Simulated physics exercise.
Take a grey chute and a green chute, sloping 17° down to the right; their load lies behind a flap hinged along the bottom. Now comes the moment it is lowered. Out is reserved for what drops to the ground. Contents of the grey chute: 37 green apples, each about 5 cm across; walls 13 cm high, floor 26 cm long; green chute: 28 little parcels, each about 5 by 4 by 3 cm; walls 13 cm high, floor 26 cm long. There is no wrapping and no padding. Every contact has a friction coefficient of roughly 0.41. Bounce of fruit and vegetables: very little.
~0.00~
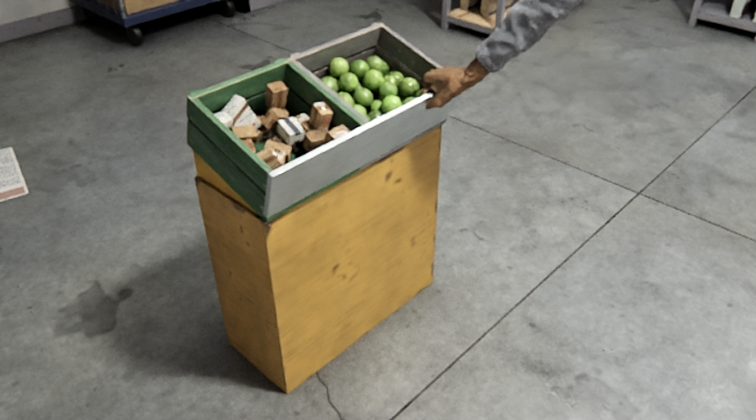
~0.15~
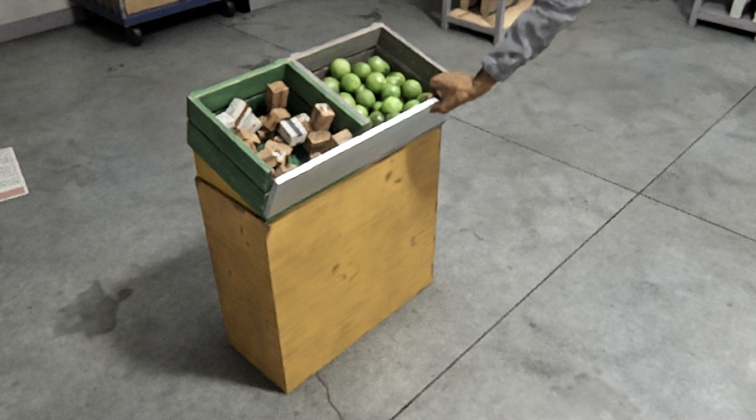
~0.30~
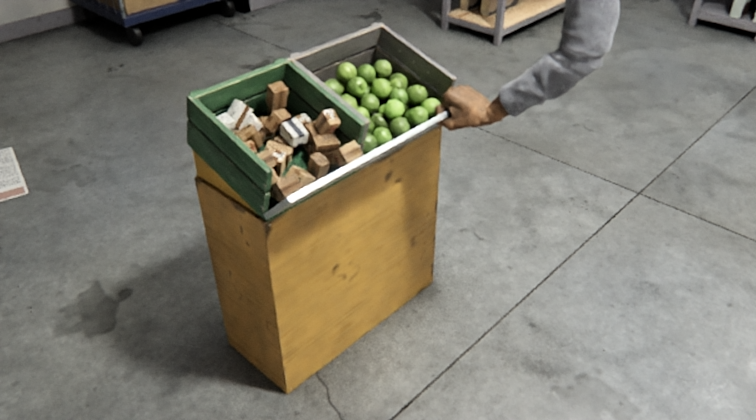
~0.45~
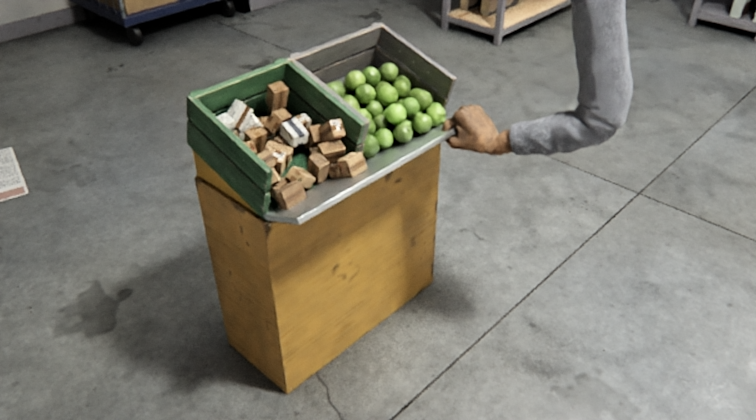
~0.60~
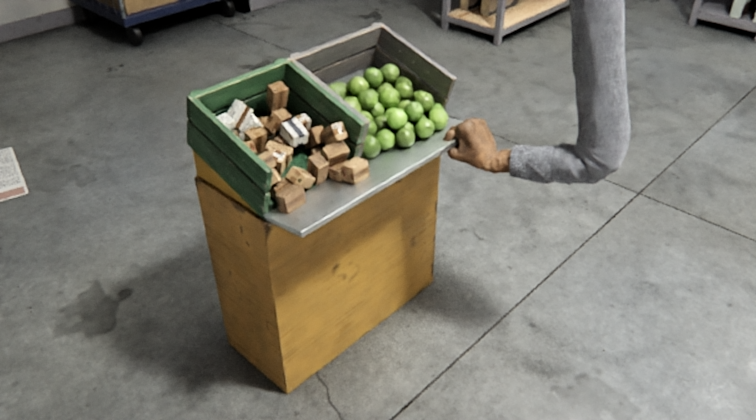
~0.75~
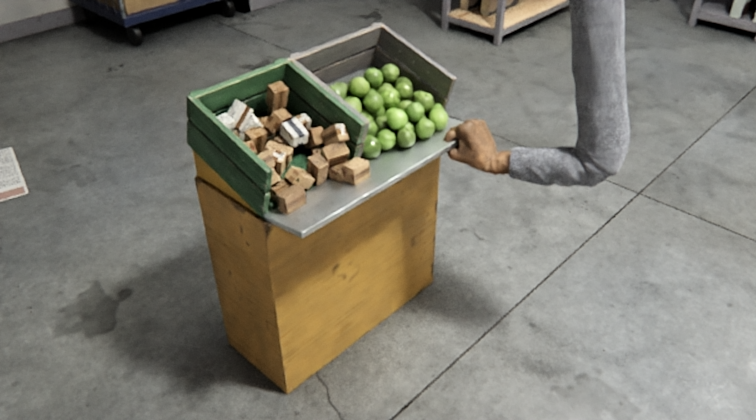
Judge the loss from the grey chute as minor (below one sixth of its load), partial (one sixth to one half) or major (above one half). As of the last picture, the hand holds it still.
Honestly, fewer than a sixth comes out.
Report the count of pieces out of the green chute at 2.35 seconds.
Roughly 0 for the green chute.
After 1.15 s, 0 of 37 out of the grey chute and 0 of 28 out of the green chute.
After 1.65 s, 0 of 37 out of the grey chute and 0 of 28 out of the green chute.
After 2.35 s, 0 of 37 out of the grey chute and 0 of 28 out of the green chute.
Outcome (at 3.26 s), 0 of 37 out of the grey chute and 0 of 28 out of the green chute. Asked share, 0 of 37, 0 per cent.
